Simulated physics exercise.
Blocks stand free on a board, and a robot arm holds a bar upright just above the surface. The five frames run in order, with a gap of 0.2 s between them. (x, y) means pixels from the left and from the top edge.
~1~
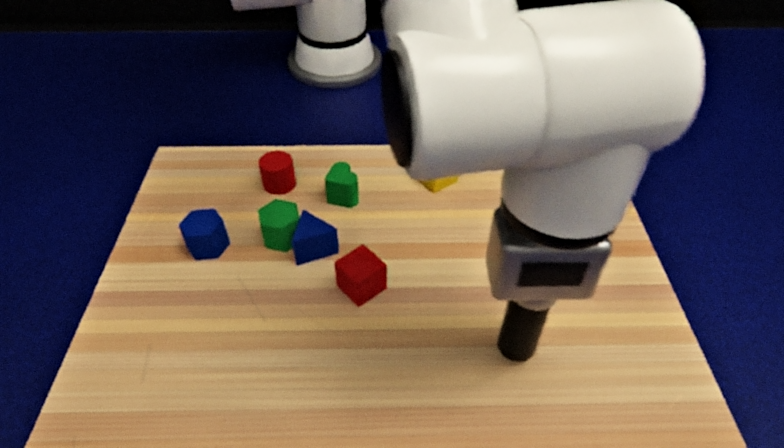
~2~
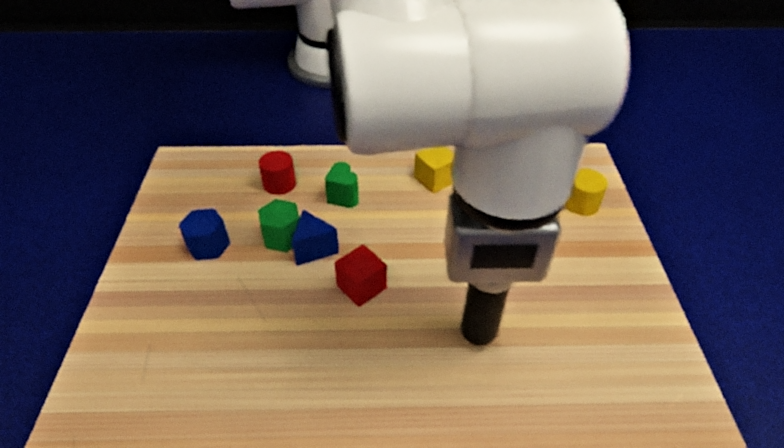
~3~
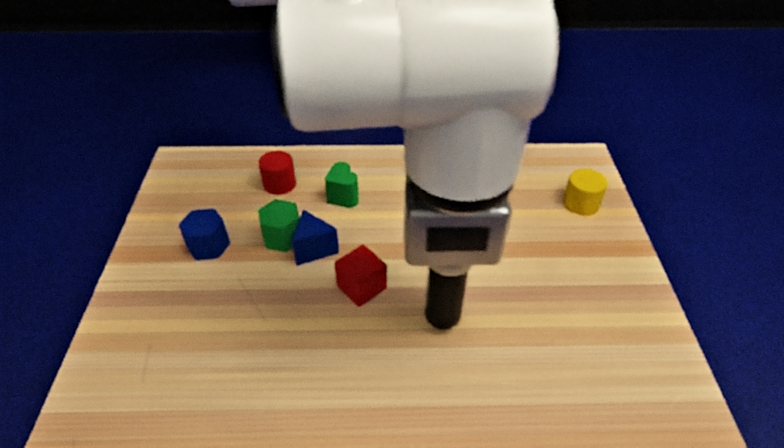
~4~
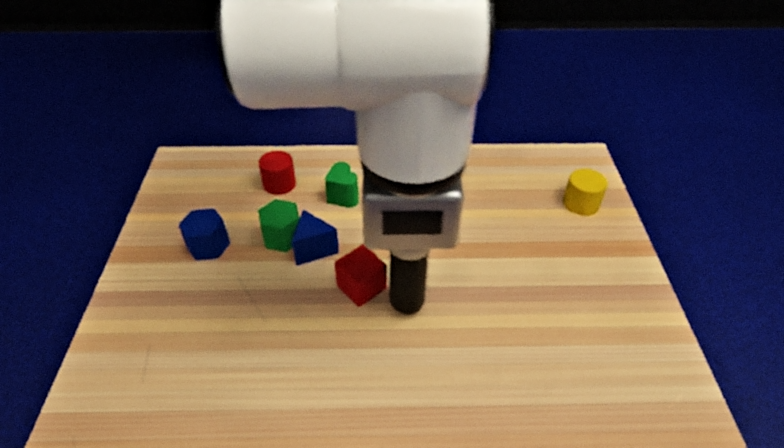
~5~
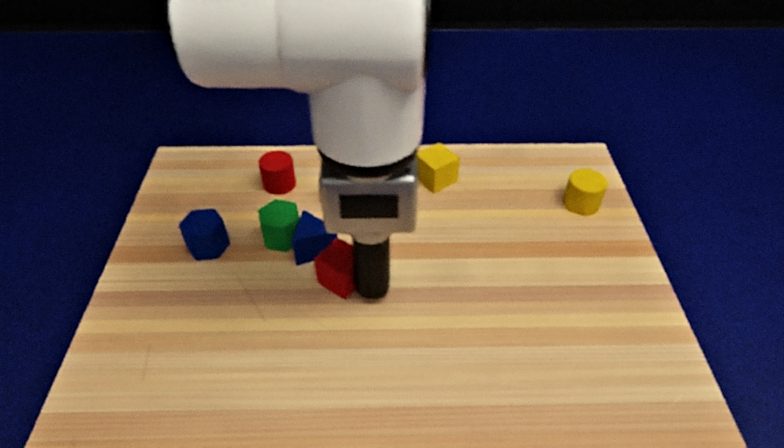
A white robot arm holds a dark upright bar over a striped wooden board on a blue surface, seen from in front and slightly above. Red, green and blue blocks sit at the left and centre, with yellow ones farther back and right. The arm sweeps the bar leftward and slightly away, meeting the red block and pushing it a little left, while the camera stays still.
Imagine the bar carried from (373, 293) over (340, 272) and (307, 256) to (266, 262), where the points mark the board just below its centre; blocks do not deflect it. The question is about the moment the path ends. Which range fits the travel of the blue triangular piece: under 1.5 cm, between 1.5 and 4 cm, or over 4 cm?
Net shift: 1.5 to 4 cm.
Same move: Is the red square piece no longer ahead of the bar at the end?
No, I don't think so.
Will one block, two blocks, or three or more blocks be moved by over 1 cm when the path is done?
The number of blocks that move over 1 cm is three or more.
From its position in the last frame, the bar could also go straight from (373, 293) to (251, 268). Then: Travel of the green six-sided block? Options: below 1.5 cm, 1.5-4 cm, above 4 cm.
The answer here is from 1.5 to 4 cm.
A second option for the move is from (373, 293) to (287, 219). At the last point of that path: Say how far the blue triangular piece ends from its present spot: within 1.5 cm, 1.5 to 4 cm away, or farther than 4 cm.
Long, over 4 cm.
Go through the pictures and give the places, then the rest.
The first picture shows lower end of the bar at (516, 347), tops of blocks, blue six-sided block at (201, 222), green six-sided block at (278, 213), blue triangular piece at (311, 226), red square piece at (361, 263).
The second picture shows bar at (479, 331), blocks as before.
The third picture shows bar at (443, 316), blocks as before.
The fourth picture shows bar at (407, 301), blocks as before.
The fifth picture shows bar at (373, 286), blue six-sided block at (201, 222), green six-sided block at (278, 213), blue triangular piece at (311, 226), red square piece at (340, 256).
What follows on the original path. One third of the way, bar at (339, 266); green six-sided block at (272, 208), turned 25° anticlockwise; blue triangular piece at (304, 213), turned 10° clockwise; red square piece at (304, 241), turned 20° anticlockwise.
Two thirds of the way, bar at (305, 249); green six-sided block at (270, 207), turned 25° anticlockwise; blue triangular piece at (303, 210); red square piece at (267, 238), turned 50° anticlockwise.
At the end, bar at (264, 256); blue six-sided block not moved; green six-sided block at (268, 206), turned 25° anticlockwise; blue triangular piece at (302, 208); red square piece at (224, 246), turned 50° anticlockwise.
